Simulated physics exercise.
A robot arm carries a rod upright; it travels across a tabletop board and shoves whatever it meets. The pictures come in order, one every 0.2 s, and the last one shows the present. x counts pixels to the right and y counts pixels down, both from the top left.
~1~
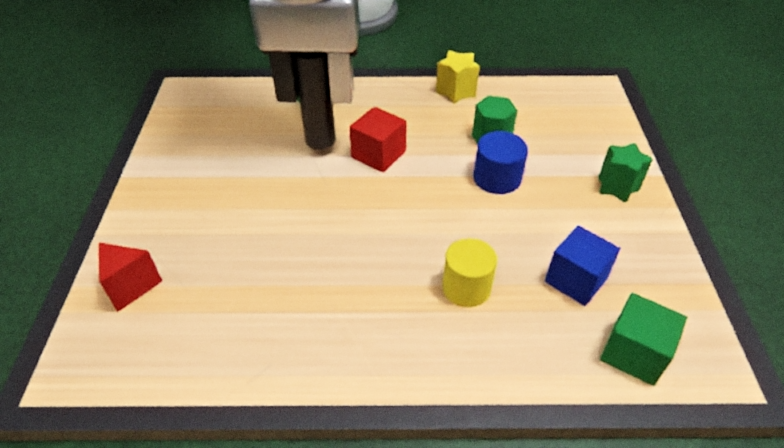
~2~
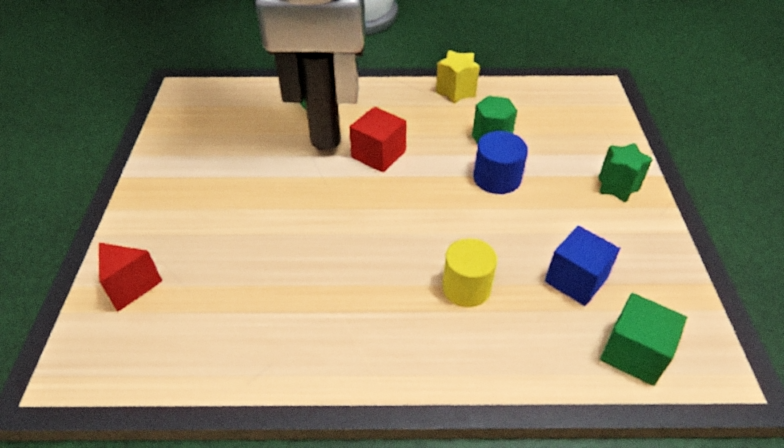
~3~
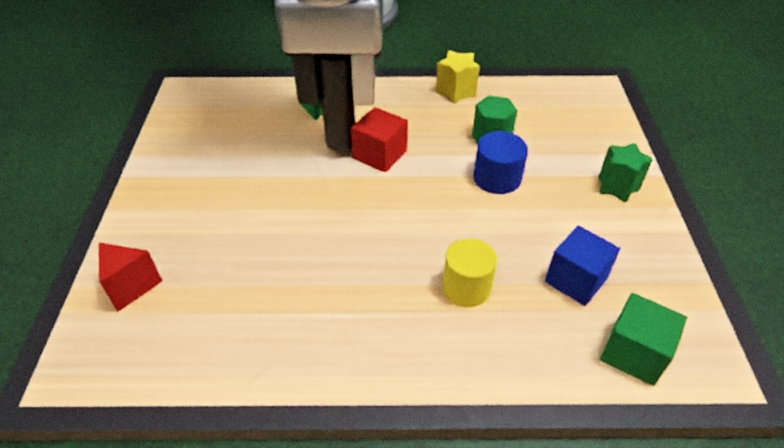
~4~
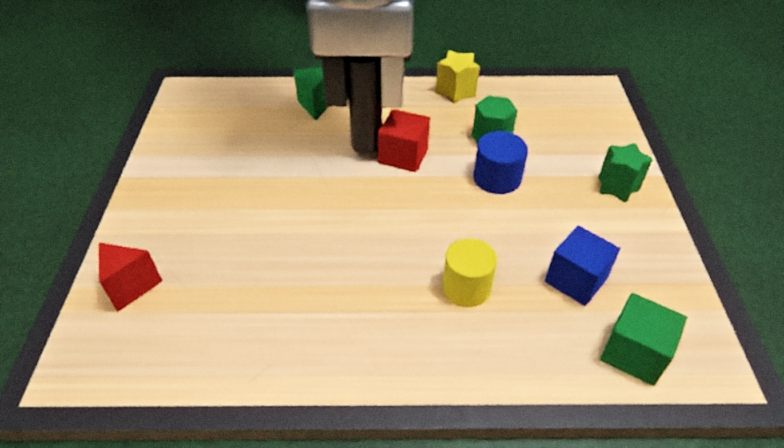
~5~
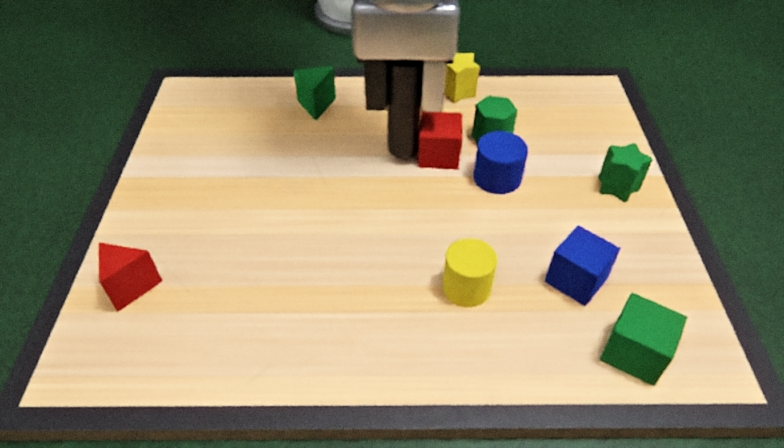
A dark rod on a robot arm moves right and pushes the red cube rightward.
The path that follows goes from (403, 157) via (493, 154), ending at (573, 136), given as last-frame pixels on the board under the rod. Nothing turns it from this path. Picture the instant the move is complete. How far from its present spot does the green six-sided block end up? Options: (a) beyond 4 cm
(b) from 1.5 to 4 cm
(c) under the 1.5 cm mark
(a)
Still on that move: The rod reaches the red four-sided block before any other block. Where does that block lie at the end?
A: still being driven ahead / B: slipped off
The answer is A.
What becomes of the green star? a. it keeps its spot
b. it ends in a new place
The answer is a.
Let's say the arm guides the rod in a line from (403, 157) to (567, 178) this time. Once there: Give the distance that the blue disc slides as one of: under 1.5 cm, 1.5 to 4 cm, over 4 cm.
Once the path is done, the blue disc lies more than 4 cm from its present place.
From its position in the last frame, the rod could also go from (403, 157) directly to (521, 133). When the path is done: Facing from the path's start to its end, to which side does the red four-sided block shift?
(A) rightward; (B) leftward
Option A.
The first path, step by step. One third of the way, rod at (467, 149); red four-sided block at (503, 117), turned 30° anticlockwise; green six-sided block at (527, 96); blue disc at (513, 148).
Two thirds of the way, rod at (522, 140); red four-sided block at (554, 104), turned 50° anticlockwise; green six-sided block at (558, 79), turned 30° anticlockwise; blue disc at (515, 149).
At the end, rod at (575, 128); red four-sided block at (595, 85), turned 90° anticlockwise; green six-sided block at (571, 63), turned 70° anticlockwise; blue disc at (515, 149); green star still.
